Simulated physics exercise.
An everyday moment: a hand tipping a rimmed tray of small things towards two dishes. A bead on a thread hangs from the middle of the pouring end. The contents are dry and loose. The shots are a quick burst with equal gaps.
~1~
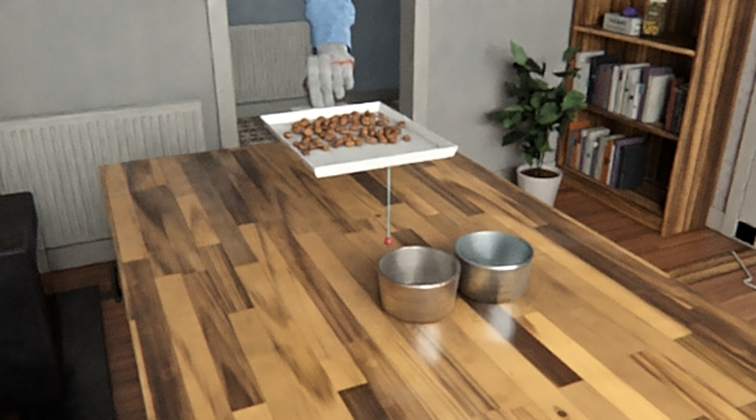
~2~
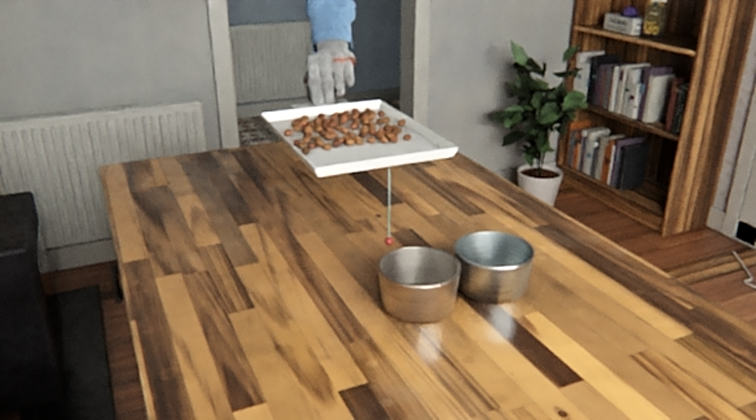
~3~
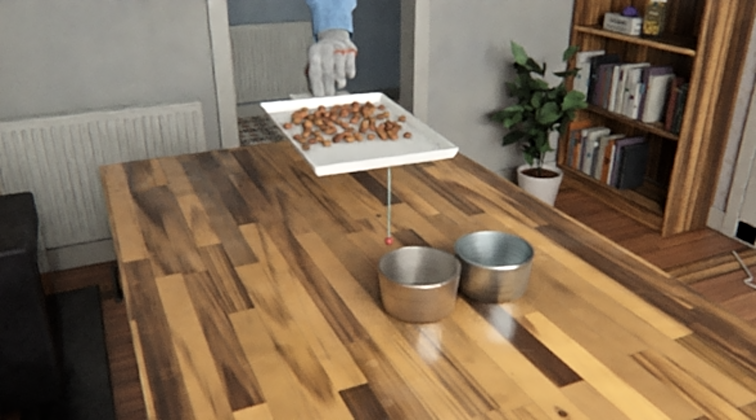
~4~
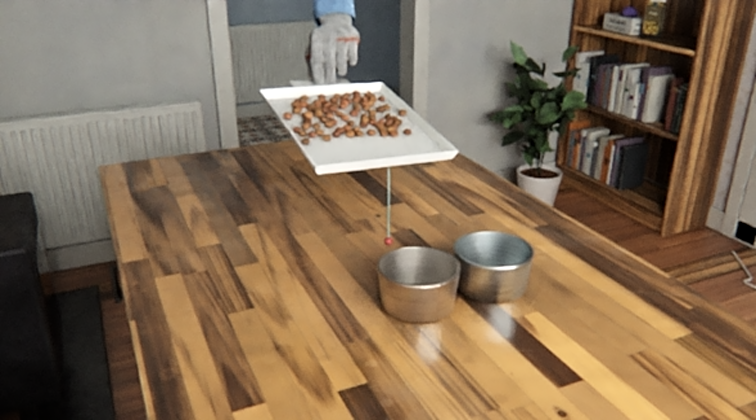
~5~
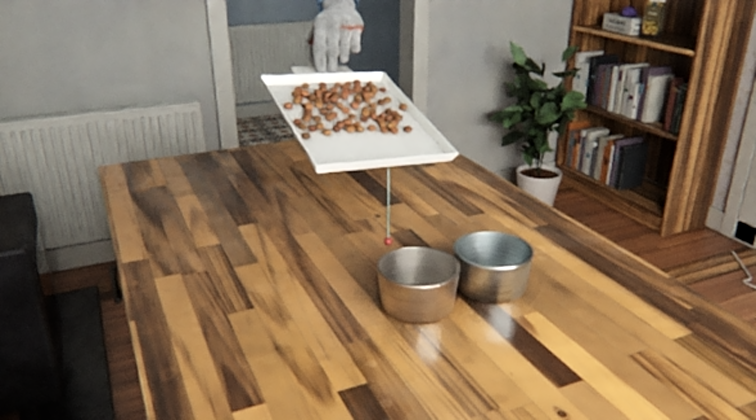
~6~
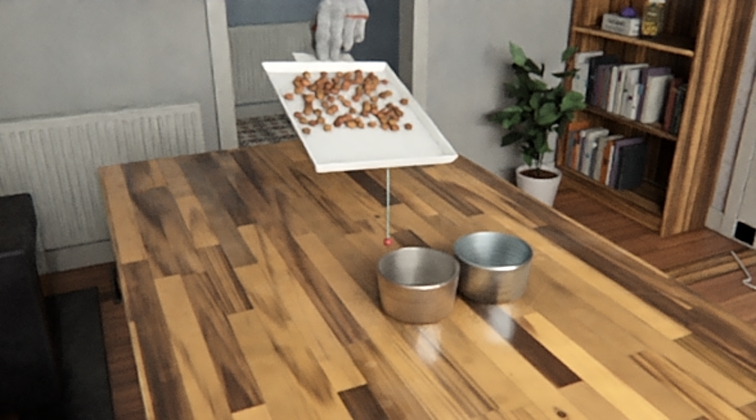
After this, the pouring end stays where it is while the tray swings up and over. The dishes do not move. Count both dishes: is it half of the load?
Together they catch more than half.
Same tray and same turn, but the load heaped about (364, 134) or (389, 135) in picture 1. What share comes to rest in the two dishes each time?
Roughly 80 per cent, and 80 per cent.
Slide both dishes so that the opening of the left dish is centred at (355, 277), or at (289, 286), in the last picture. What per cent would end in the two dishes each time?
Roughly 60 per cent, and 10 per cent.
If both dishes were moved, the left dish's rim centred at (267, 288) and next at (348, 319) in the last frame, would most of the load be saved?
One: Under half. Two: Not half.
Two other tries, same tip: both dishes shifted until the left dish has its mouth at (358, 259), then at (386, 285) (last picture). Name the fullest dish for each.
In turn: The right dish; the right dish.
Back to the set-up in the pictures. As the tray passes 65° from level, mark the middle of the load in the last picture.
Close to (428, 164).
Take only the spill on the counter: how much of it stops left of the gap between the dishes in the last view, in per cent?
It comes to 50 per cent or so.
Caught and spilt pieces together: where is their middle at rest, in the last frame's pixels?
At about (449, 294).
Soon, tray tipped steeply; about two thirds on the tray; about a third in the air.
A while on, tray tipped past a quarter turn; a stray few on the tray; about a third in the left dish; about a third in the right dish; about a quarter outside both; a stray few in the air.
Towards the end, tray tipped past a quarter turn; about half in the left dish; about a third in the right dish; about a quarter outside both.
Finally, tray tipped past a quarter turn; about half in the left dish; about a third in the right dish; about a quarter outside both.
